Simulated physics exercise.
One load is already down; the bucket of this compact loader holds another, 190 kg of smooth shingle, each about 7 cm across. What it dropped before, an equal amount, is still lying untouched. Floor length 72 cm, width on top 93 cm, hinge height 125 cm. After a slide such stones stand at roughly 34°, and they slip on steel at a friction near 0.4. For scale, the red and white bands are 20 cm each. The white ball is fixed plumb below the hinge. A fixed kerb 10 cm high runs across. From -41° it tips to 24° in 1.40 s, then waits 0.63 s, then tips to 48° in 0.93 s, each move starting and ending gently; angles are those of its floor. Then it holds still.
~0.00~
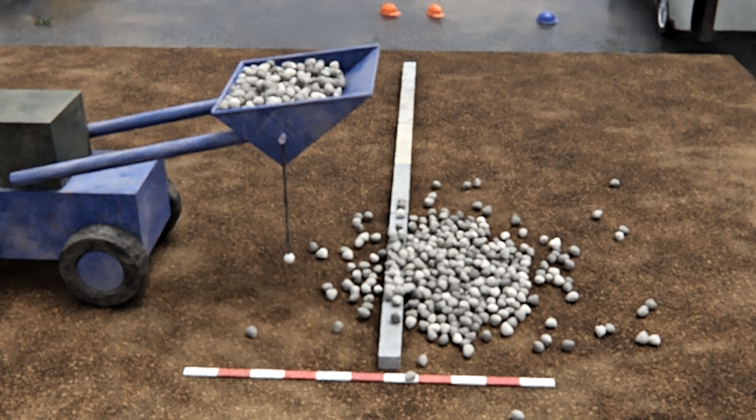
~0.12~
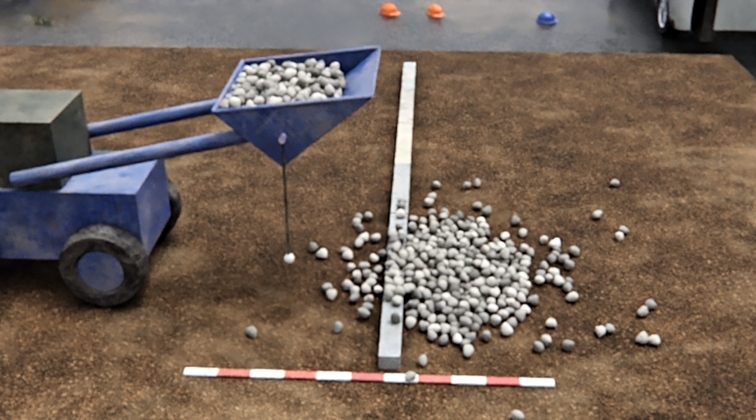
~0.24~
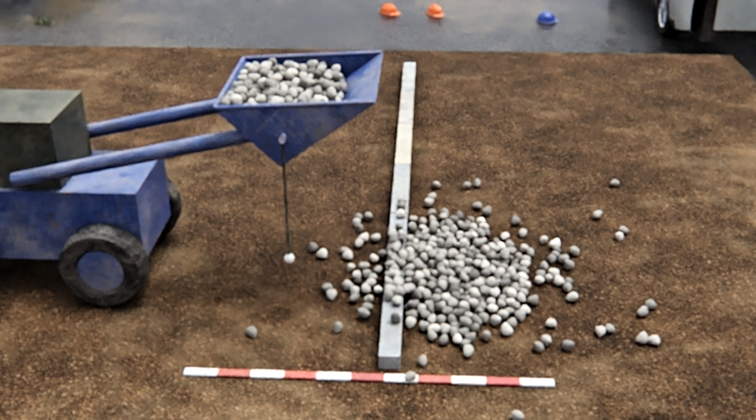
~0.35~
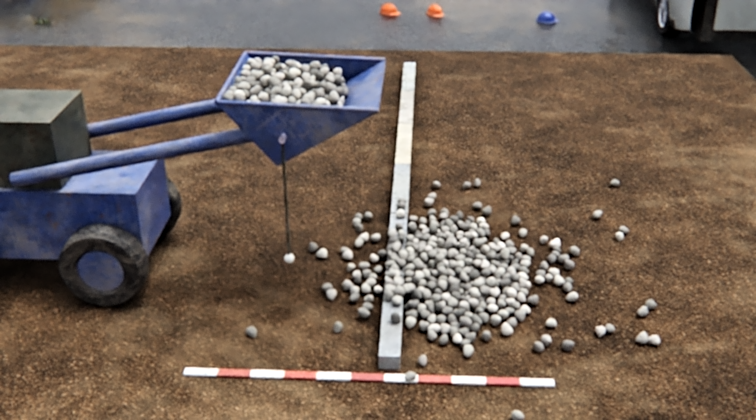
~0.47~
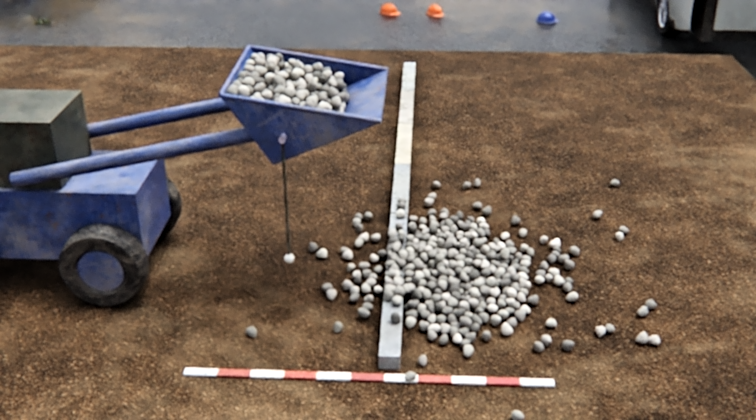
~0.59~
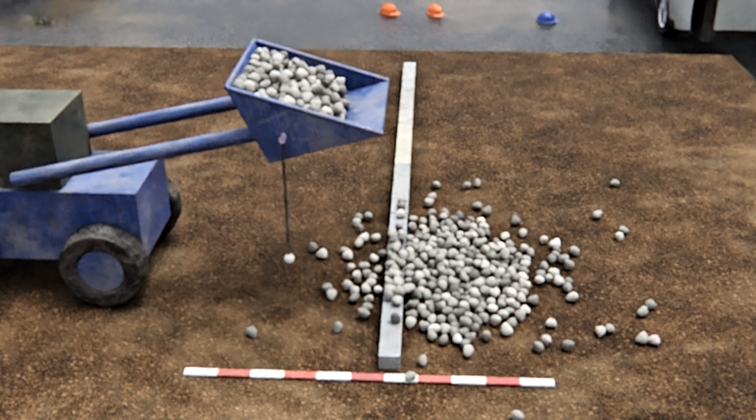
The blue loader's bucket full of grey stones tilts steadily downward at its right end.
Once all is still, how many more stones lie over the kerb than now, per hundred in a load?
Some 93 per cent is added.
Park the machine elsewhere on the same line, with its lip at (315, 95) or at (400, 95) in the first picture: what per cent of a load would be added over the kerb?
Near 30 per cent from the first place, 100 from the second.
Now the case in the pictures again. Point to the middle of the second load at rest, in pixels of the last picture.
Near (445, 262).
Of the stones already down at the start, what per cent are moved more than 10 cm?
Roughly 15 per cent of them.
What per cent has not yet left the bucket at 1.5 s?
Roughly 75 per cent is still inside.
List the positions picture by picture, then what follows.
In the first frame, the bucket is at -41°, its lip at (371, 95); the top of the load is at (298, 73). The earlier load is highest near (413, 258), 16 cm above ground level, 14 % on this side of the kerb, 86 % over the kerb.
In the second frame, the bucket is at -40°, its lip at (372, 97); the top of the load is at (293, 73); the stones move at 0.1 m/s on average.
In the third frame, lip at (375, 102), floor tilted -36°, highest stones at (268, 72); the stones move at 0.1 m/s on average.
In the fourth frame, the bucket is at -31°, its lip at (378, 111); the top of the load is at (261, 68); the stones move at 0.2 m/s on average.
In the fifth frame, the bucket is at -24°, its lip at (381, 121); the top of the load is at (261, 65); the stones move at 0.2 m/s on average.
In the sixth frame, the bucket is at -16°, its lip at (382, 134); the top of the load is at (264, 61); the stones move at 0.2 m/s on average.
After 1.0 s the floor is at 14°; in per cent of one load, 100 in the bucket, 14 on this side of the kerb, 86 over the kerb; the foremost stones are at (629, 264).
After 1.5 s the floor is at 24°; in per cent of one load, 73 in the bucket, 35 on this side of the kerb, 93 over the kerb; the foremost stones are at (629, 264).
After 3.4 s the floor is at 48°; in per cent of one load, 0 in the bucket, 21 on this side of the kerb, 179 over the kerb; the foremost stones are at (629, 264).
After 5.8 s the floor is at 48°; in per cent of one load, 0 in the bucket, 21 on this side of the kerb, 179 over the kerb; the foremost stones are at (629, 264). Net gain over the kerb, 93.
